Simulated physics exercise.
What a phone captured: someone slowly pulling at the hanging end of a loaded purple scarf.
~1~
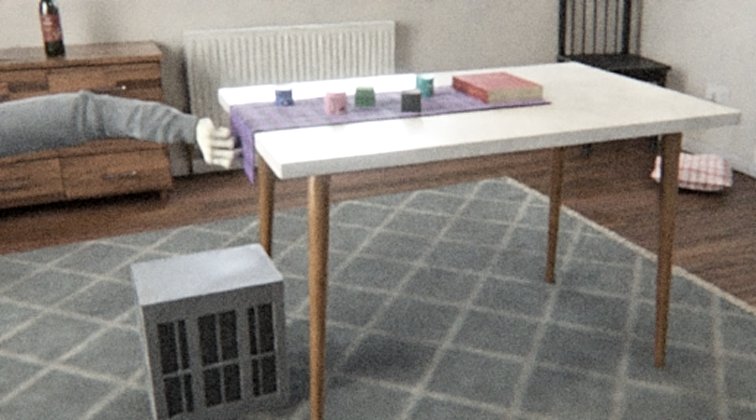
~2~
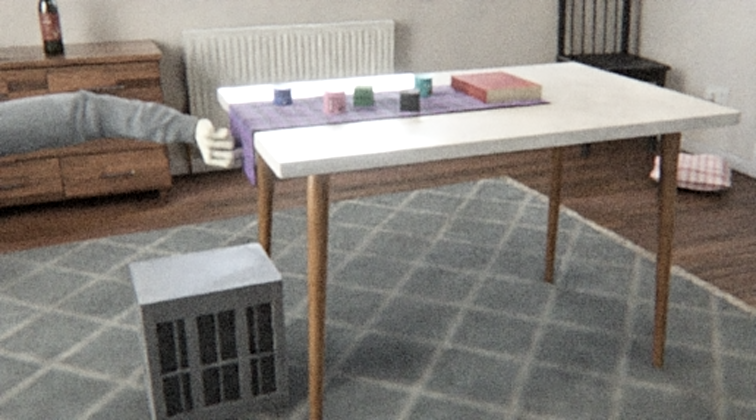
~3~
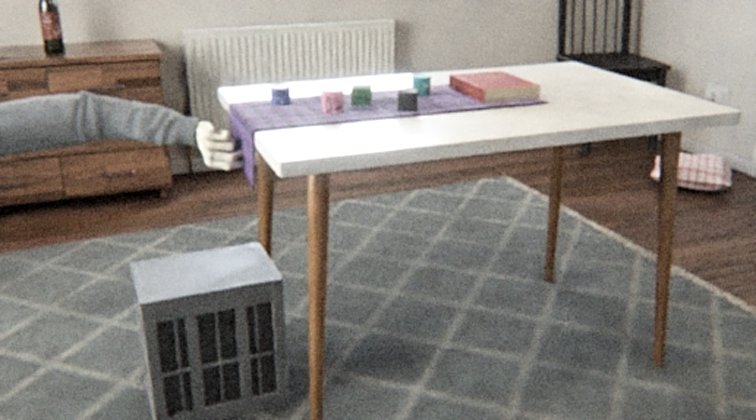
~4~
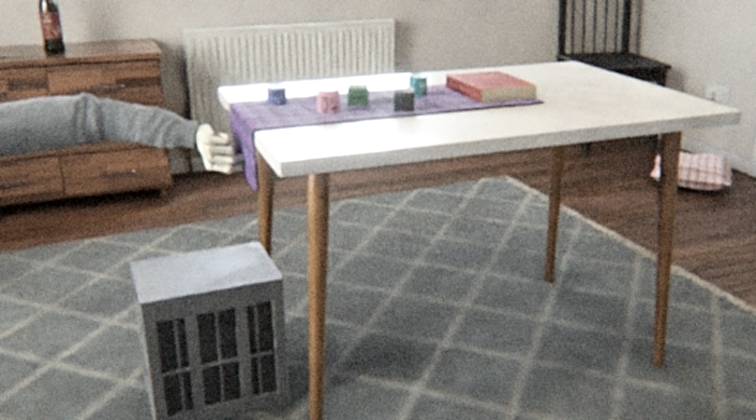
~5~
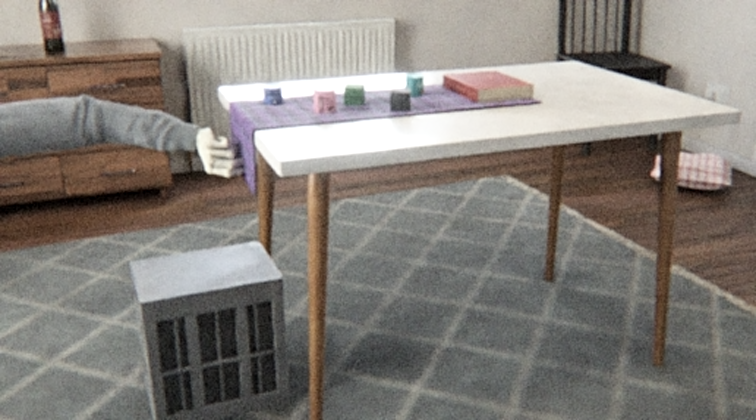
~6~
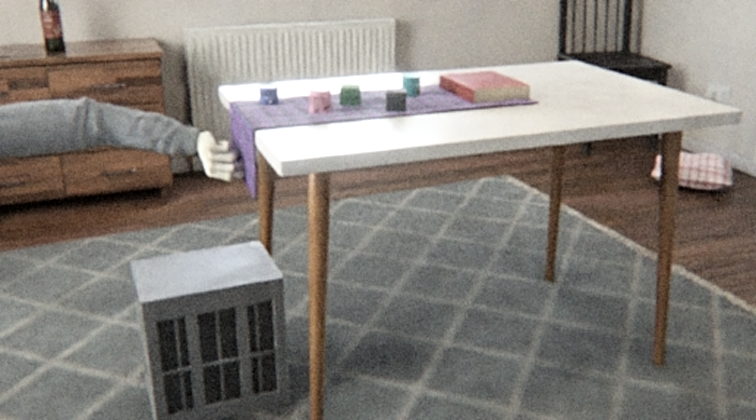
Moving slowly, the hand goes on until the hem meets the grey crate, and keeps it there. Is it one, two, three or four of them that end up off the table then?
It is two.
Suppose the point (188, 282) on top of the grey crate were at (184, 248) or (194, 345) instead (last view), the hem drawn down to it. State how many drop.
It comes to 1 for the first height and 4 for the second.
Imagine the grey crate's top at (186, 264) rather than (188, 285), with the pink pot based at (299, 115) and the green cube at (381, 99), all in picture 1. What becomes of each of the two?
The pink pot is lost; the green cube stays put.
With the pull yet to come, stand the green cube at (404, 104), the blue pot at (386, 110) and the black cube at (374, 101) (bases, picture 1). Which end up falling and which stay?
The green cube does not fall, the blue pot survives, the black cube stays on.
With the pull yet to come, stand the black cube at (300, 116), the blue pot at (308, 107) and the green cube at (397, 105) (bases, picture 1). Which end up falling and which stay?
The black cube ends up off; the blue pot ends up off; the green cube stays put.
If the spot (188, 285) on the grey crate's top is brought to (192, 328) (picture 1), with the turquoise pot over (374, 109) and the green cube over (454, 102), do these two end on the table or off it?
Turquoise pot: Lost; green cube: Safe.
Soon after, hem near (246, 216); all still up.
Then, hem near (247, 245); blue pot gone.
Further on, hem on the crate; blue pot and pink pot gone.
At rest, hem on the crate; blue pot and pink pot gone. Over the edge go two.
